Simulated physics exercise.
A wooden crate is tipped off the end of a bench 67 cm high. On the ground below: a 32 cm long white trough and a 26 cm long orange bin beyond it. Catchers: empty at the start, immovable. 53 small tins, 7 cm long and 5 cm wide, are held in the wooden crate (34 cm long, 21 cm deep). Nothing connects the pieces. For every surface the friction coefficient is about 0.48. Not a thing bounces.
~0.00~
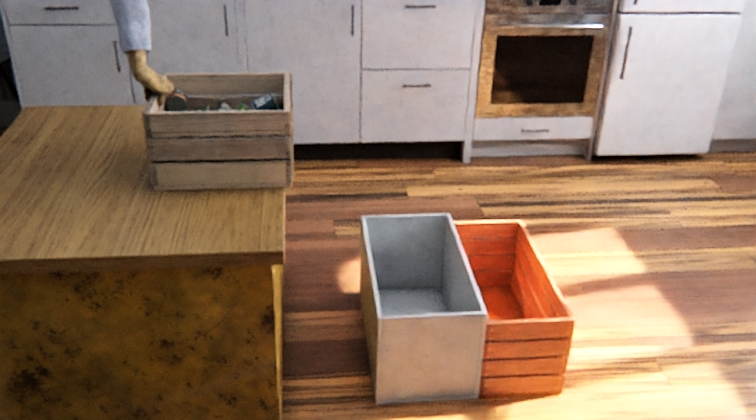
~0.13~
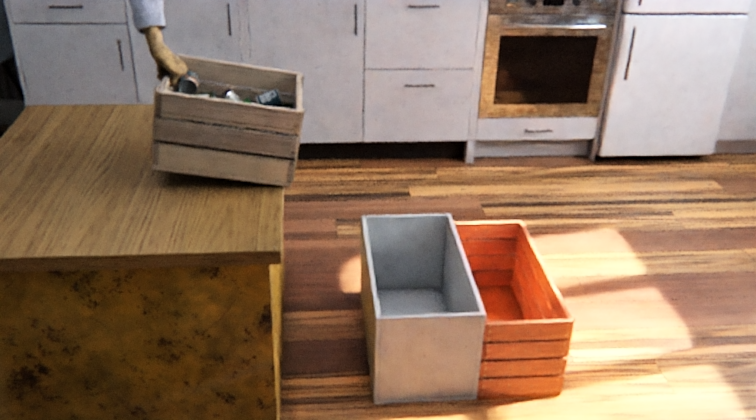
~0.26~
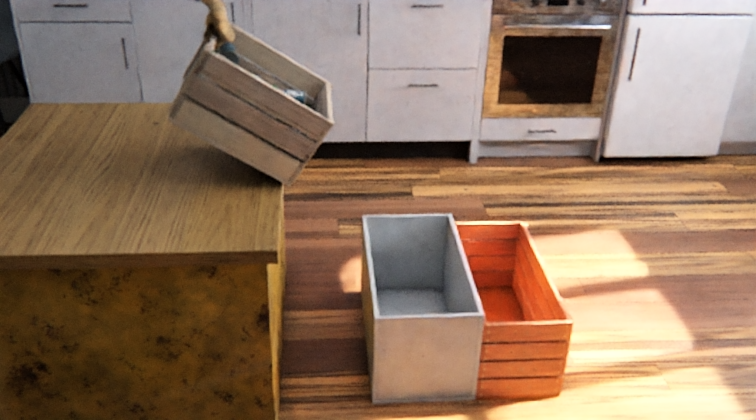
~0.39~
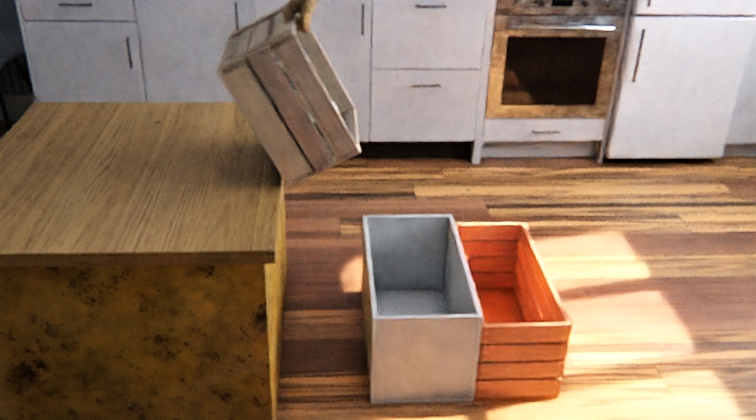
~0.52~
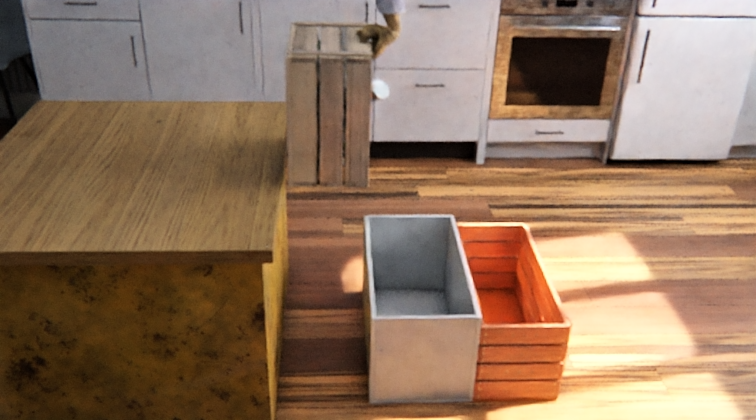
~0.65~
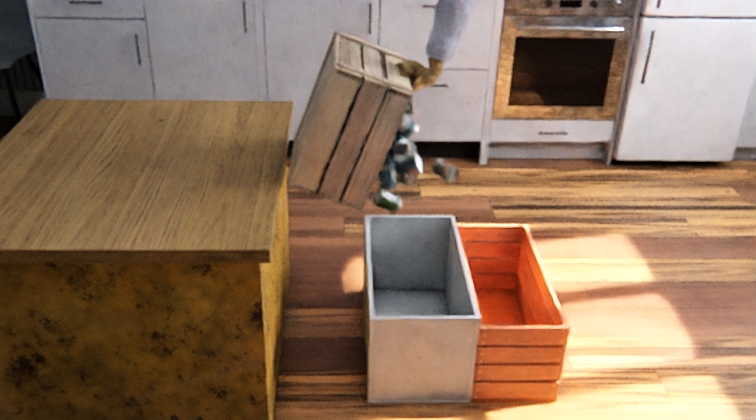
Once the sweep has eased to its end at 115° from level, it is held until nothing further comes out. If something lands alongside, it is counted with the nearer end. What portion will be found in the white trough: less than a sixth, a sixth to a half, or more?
The share in the white trough is more than half.
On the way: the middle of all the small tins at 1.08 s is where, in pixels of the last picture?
Somewhere near (420, 321) in the last picture's pixels.
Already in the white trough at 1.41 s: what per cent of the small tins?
By that time, roughly 70 percent.
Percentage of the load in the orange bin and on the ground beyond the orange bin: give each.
Shares: Approx. 20 % and 0 %.
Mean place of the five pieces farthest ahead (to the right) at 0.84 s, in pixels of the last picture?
Their centre is around (492, 272).
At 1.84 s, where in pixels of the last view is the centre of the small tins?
The middle lies near (422, 330).
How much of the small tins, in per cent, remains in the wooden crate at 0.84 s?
I'd estimate close to 35 in a hundred.
After 0.84 s, tilt 115°; 18 still in the wooden crate, 10 in the white trough, 2 in the orange bin and 23 in the air.
After 1.08 s, tilt 115°; 8 still in the wooden crate, 29 in the white trough, 10 in the orange bin and 6 in the air.
After 1.41 s, tilt 115°; 3 still in the wooden crate, 37 in the white trough, 10 in the orange bin and 3 in the air.
Outcome (at 1.84 s), 1 still in the wooden crate, 42 in the white trough and 10 in the orange bin. Asked share, 42 of 53, 79 per cent.
